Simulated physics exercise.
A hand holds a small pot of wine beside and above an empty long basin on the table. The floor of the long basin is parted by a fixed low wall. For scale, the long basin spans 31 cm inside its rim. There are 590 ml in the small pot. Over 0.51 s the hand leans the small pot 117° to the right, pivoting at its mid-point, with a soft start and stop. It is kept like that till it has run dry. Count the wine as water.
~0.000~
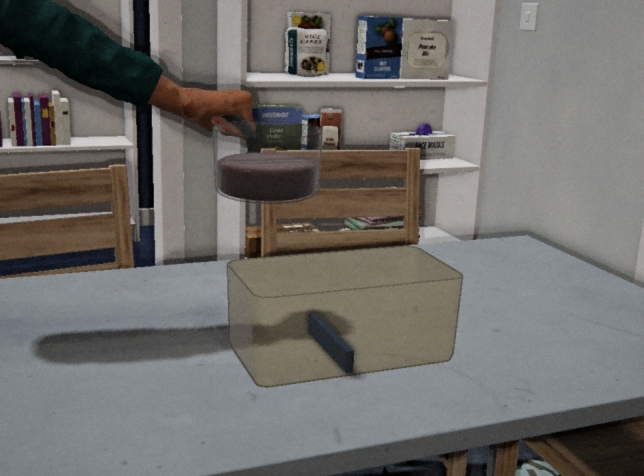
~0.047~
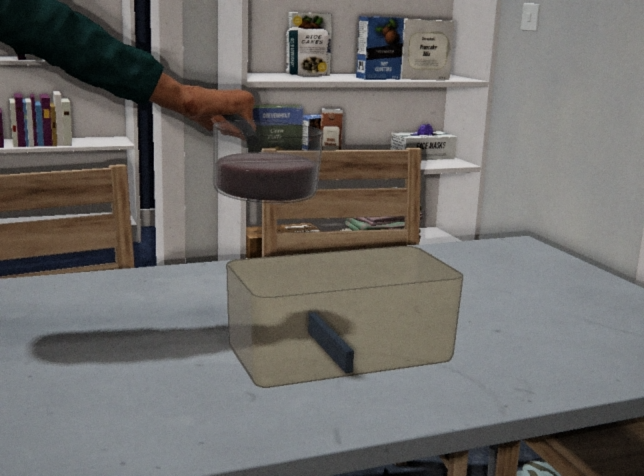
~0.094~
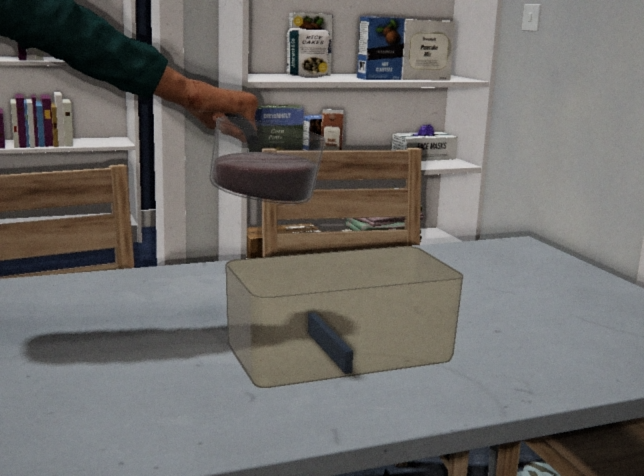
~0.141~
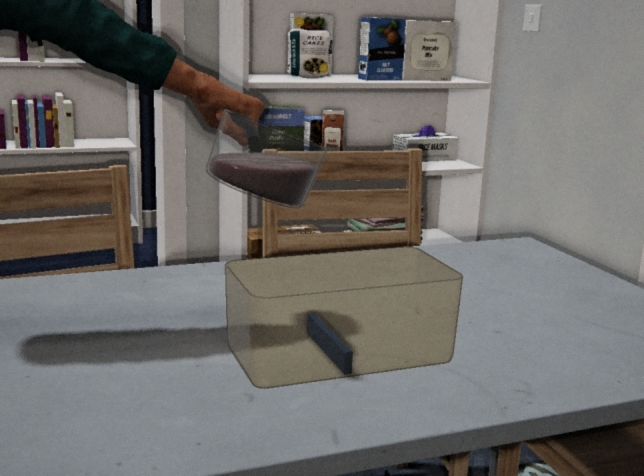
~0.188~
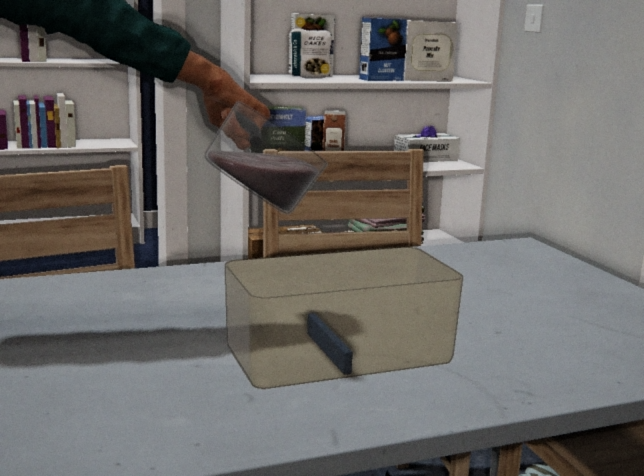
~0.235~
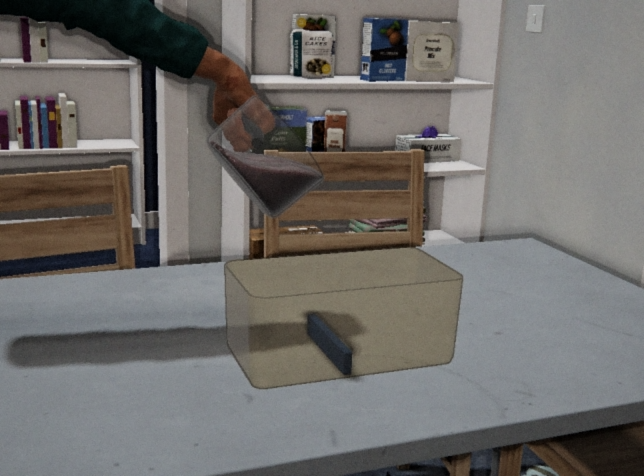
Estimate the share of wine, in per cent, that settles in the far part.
Roughly 53 per cent is past the wall.
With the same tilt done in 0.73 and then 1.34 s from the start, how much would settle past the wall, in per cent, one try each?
First 60, then 75 per cent.
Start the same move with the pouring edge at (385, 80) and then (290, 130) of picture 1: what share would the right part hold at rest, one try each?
In turn about 70 and 15 per cent.
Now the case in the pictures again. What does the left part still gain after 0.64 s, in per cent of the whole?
About 7 per cent.
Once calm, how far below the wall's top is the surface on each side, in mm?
Some 22 mm on the left and 22 mm on the right.
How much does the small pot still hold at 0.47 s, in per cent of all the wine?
Near 20 in a hundred.
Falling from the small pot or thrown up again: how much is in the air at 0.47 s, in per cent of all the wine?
About 50 per cent.
After 0.47 s the tilt is 115° and 20 per cent is still to pour, 5 is left of the wall and 25 right of it.
After 0.64 s the tilt is 117° and 3 per cent is still to pour, 37 is left of the wall and 52 right of it.
After 0.82 s the tilt is 117° and 0 per cent is still to pour, 44 is left of the wall and 52 right of it.
After 1.01 s the tilt is 117° and 0 per cent is still to pour, 45 is left of the wall and 53 right of it.
In the end 45 per cent lies left of the wall, 53 right of it and 2 outside.
